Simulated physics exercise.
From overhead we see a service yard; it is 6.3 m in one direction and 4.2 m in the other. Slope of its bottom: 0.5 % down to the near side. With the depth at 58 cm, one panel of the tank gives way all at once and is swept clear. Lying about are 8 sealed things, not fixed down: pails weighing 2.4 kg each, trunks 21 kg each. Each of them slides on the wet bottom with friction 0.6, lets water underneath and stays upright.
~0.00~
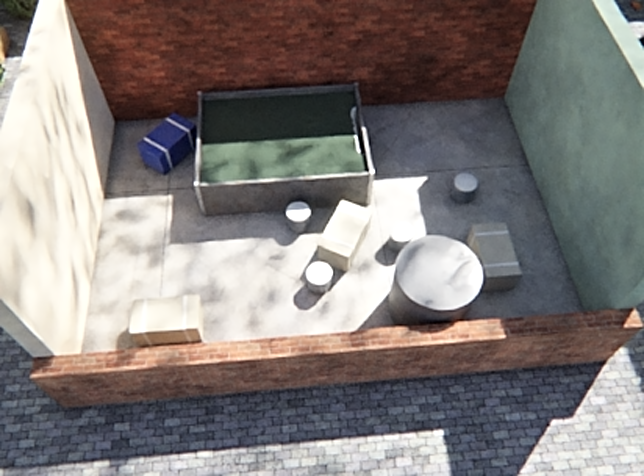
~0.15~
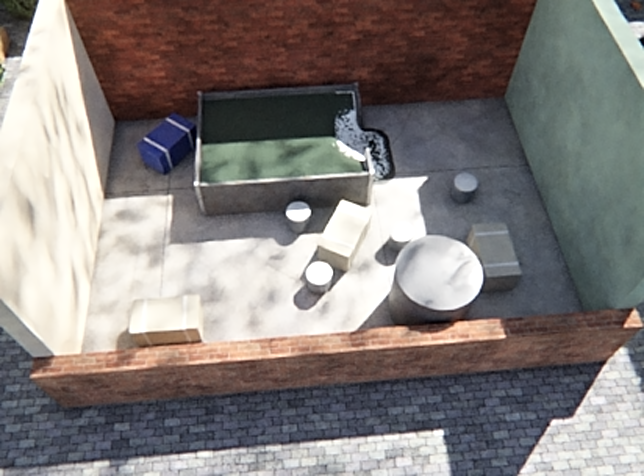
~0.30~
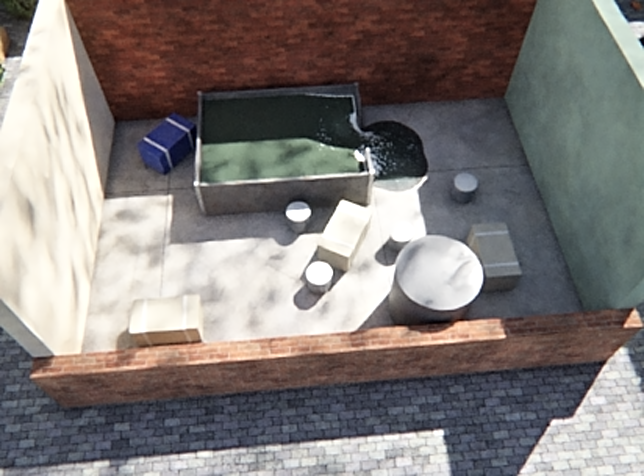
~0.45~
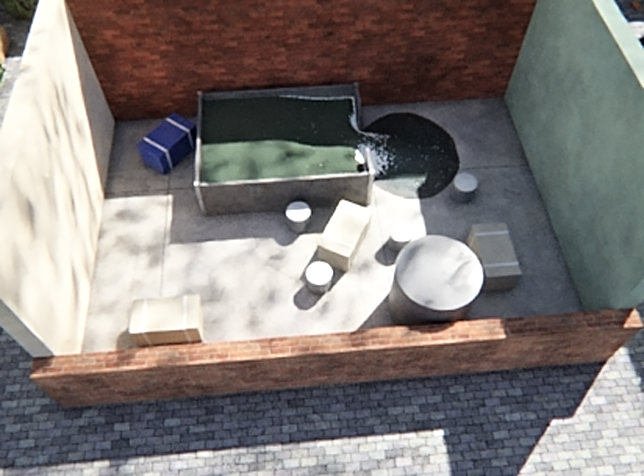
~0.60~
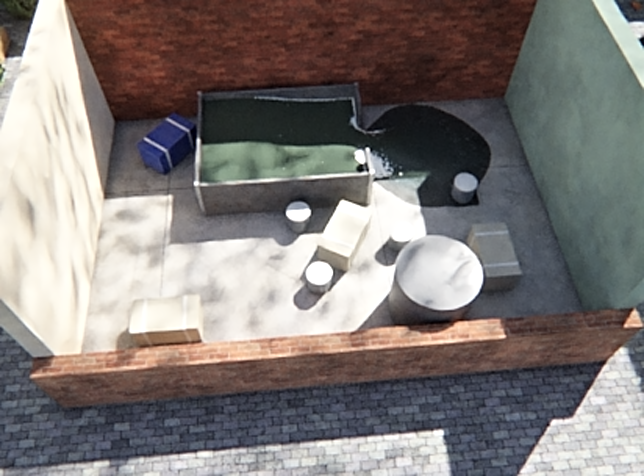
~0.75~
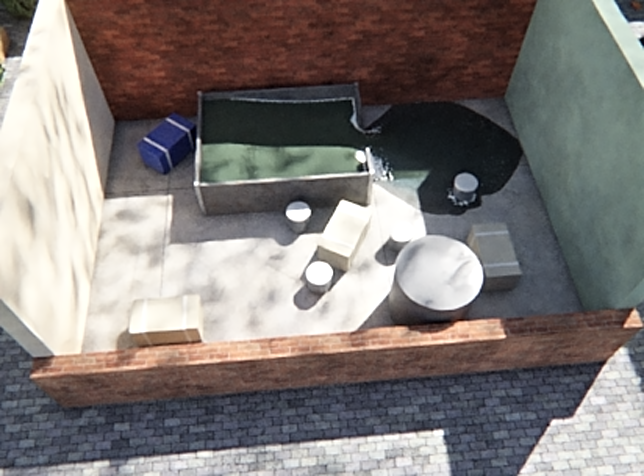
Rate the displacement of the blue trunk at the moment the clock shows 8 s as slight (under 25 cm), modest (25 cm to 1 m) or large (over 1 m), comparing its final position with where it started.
Slight.
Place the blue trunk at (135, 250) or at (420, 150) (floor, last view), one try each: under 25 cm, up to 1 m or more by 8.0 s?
Respectively: It rests almost unmoved; it is shoved a long way.
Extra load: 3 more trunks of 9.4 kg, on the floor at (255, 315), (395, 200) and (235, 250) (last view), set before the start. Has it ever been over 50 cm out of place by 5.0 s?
In the order listed: Behind the line; behind the line; behind the line.
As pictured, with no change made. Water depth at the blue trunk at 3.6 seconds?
The depth there is around 0 cm.
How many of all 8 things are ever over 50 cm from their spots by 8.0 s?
By my count, 6.
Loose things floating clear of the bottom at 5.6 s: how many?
It comes to 2 of them.
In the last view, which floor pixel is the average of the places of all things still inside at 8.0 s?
Centre of the remaining things: Roughly (283, 245).
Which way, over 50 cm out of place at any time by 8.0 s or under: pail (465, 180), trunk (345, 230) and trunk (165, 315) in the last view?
Beyond, beyond, within.
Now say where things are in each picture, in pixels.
In the first frame, the blue trunk at (166, 134) rests on the ground; water covers 3.8 m2; 0 of 8 have shifted.
In the second frame, the blue trunk at (166, 134), on the bottom; water covers 4.3 m2; 0 of 8 have shifted.
In the third frame, the blue trunk at (166, 134) rests on the ground; water covers 5.0 m2; 0 of 8 have shifted.
In the fourth frame, the blue trunk at (166, 134), on the bottom; water covers 5.8 m2; 0 of 8 have shifted.
In the fifth frame, the blue trunk at (166, 134), on the bottom; water covers 6.8 m2; 0 of 8 have shifted.
In the sixth frame, the blue trunk at (166, 134) rests on the ground; water covers 7.9 m2; 0 of 8 have shifted.
After 1.6 s the blue trunk is near (166, 134), 0.0 m from its start, aground; 1 afloat.
After 3.6 s the blue trunk is near (166, 134), 0.0 m from its start, aground; 2 afloat.
After 5.6 s the blue trunk is near (166, 134), 0.0 m from its start, aground; 2 afloat.
After 8.0 s the blue trunk is near (166, 134), 0.0 m from its start, aground; 3 afloat.
